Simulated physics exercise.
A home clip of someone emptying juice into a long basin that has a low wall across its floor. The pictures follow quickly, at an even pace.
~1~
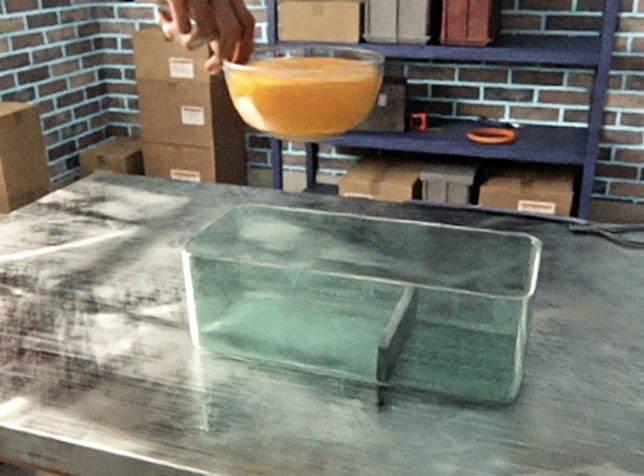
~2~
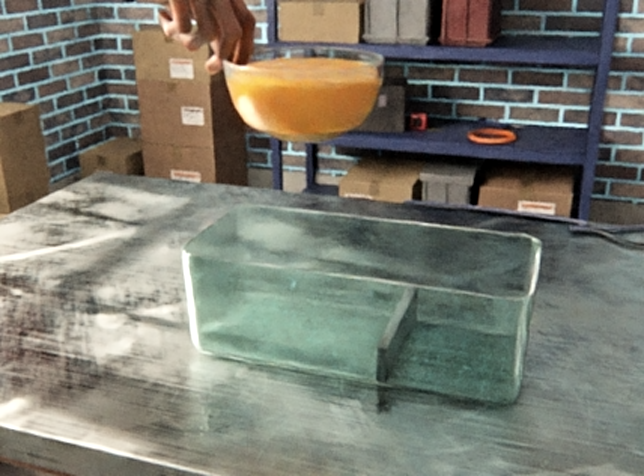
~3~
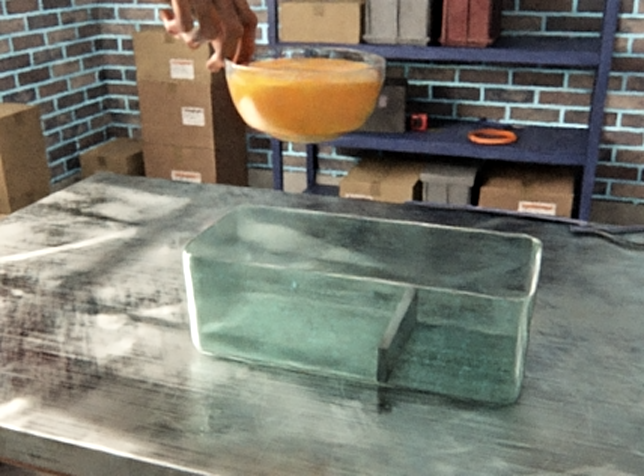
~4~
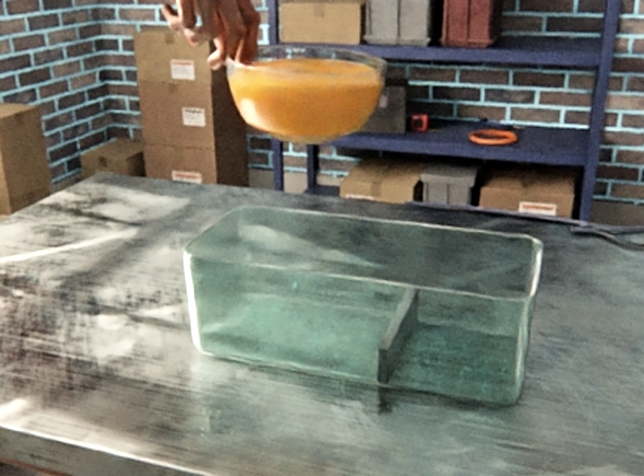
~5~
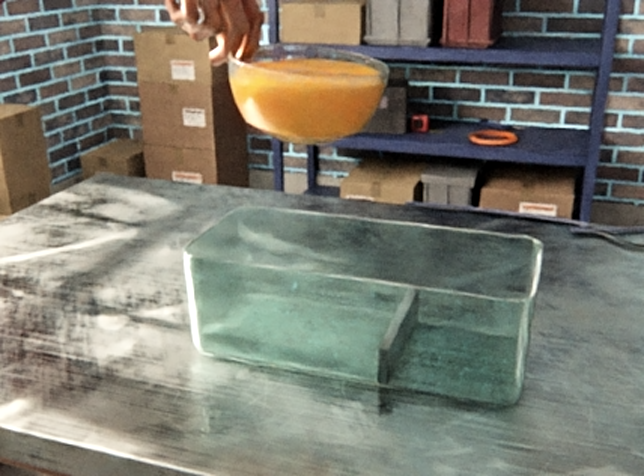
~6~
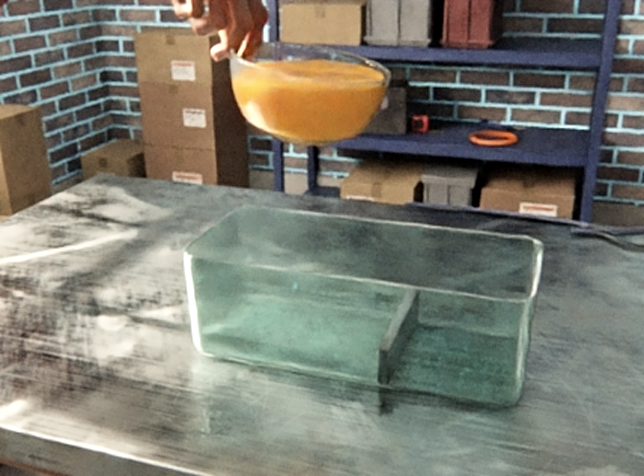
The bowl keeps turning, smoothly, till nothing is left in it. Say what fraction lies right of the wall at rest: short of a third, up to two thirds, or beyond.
It comes to over two thirds.
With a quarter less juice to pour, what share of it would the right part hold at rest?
It comes to 80 per cent or so.
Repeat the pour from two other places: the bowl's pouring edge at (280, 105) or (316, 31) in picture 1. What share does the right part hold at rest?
In turn 10 and 45 in a hundred.
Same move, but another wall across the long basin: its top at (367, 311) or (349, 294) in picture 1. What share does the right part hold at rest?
Near 90 % and 95 %.
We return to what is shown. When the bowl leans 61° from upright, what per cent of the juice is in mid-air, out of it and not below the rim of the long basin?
Near 35 %.
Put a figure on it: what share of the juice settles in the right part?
Near 80 %.
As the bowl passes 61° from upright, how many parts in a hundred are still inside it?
Roughly 45 in a hundred.
A moment on, the bowl is tipped part way and 47 per cent is still to pour, 1 is left of the wall and 17 right of it.
Next, the bowl is tipped on its side and 4 per cent is still to pour, 7 is left of the wall and 80 right of it.
Then the bowl is tipped right over and 0 per cent is still to pour, 17 is left of the wall and 82 right of it.
Later the bowl is tipped right over and 0 per cent is still to pour, 18 is left of the wall and 82 right of it.
Finally, 18 per cent lies left of the wall, 82 right of it and 1 outside.
